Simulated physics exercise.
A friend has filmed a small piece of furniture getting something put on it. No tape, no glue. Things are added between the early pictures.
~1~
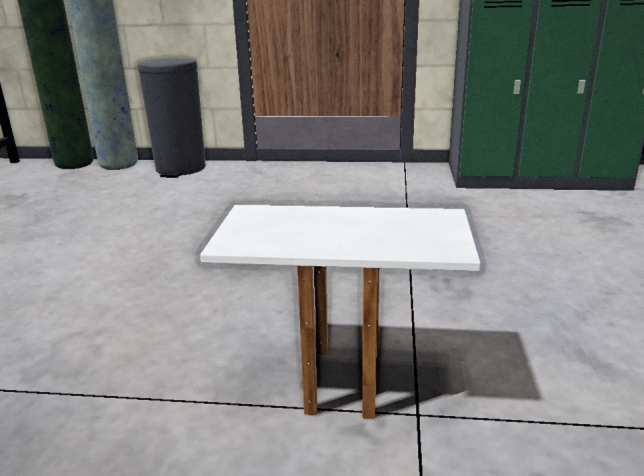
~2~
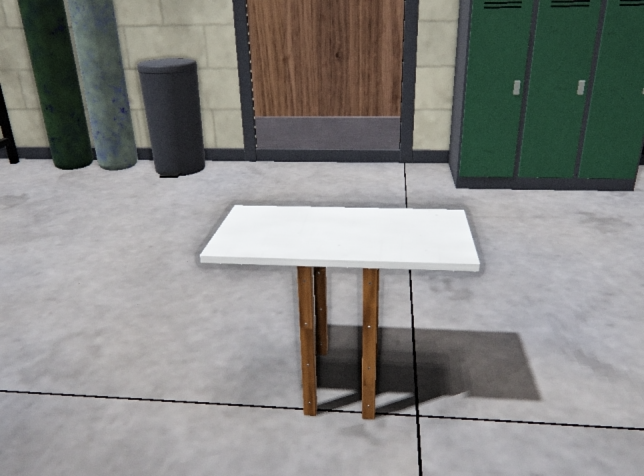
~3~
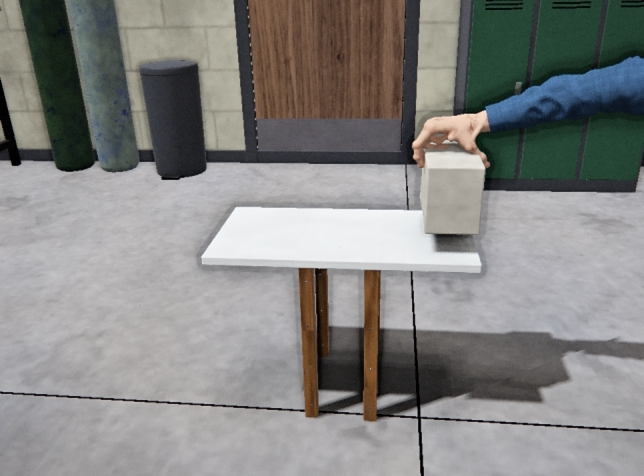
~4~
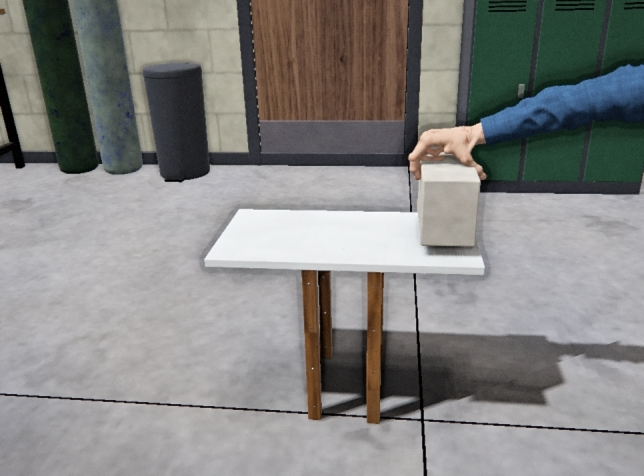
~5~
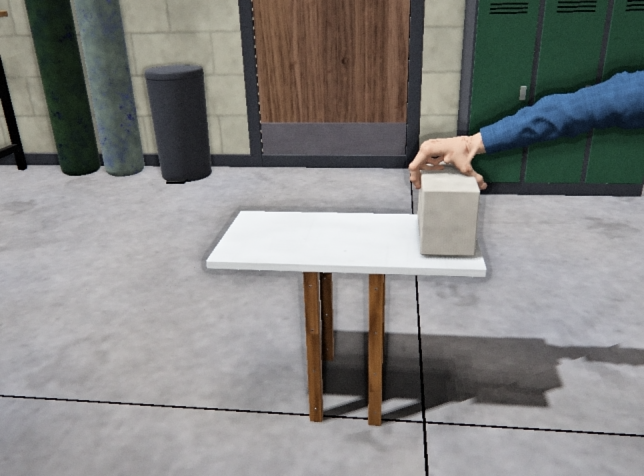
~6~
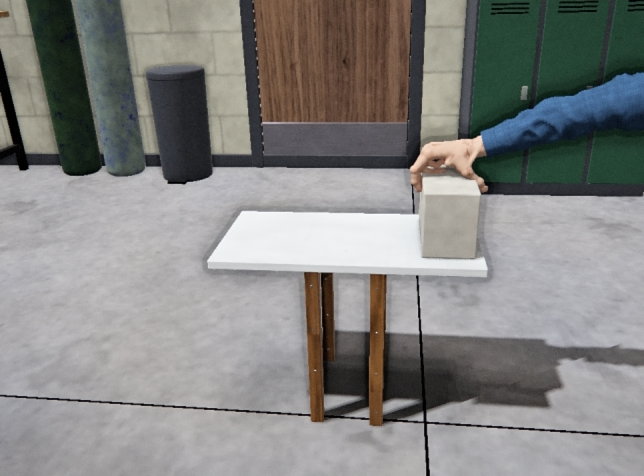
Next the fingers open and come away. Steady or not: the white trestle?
The white trestle tips up.
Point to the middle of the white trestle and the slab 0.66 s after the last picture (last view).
First (528, 307), then (610, 377).
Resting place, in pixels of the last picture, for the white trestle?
Near (523, 305).
Then, 0.48 s on from there, white trestle turned 27° from its first pose near (437, 246).
Then, 0.66 s on from there, white trestle turned 64° from its first pose near (528, 307).
In the end, the white trestle goes over, near (522, 305).
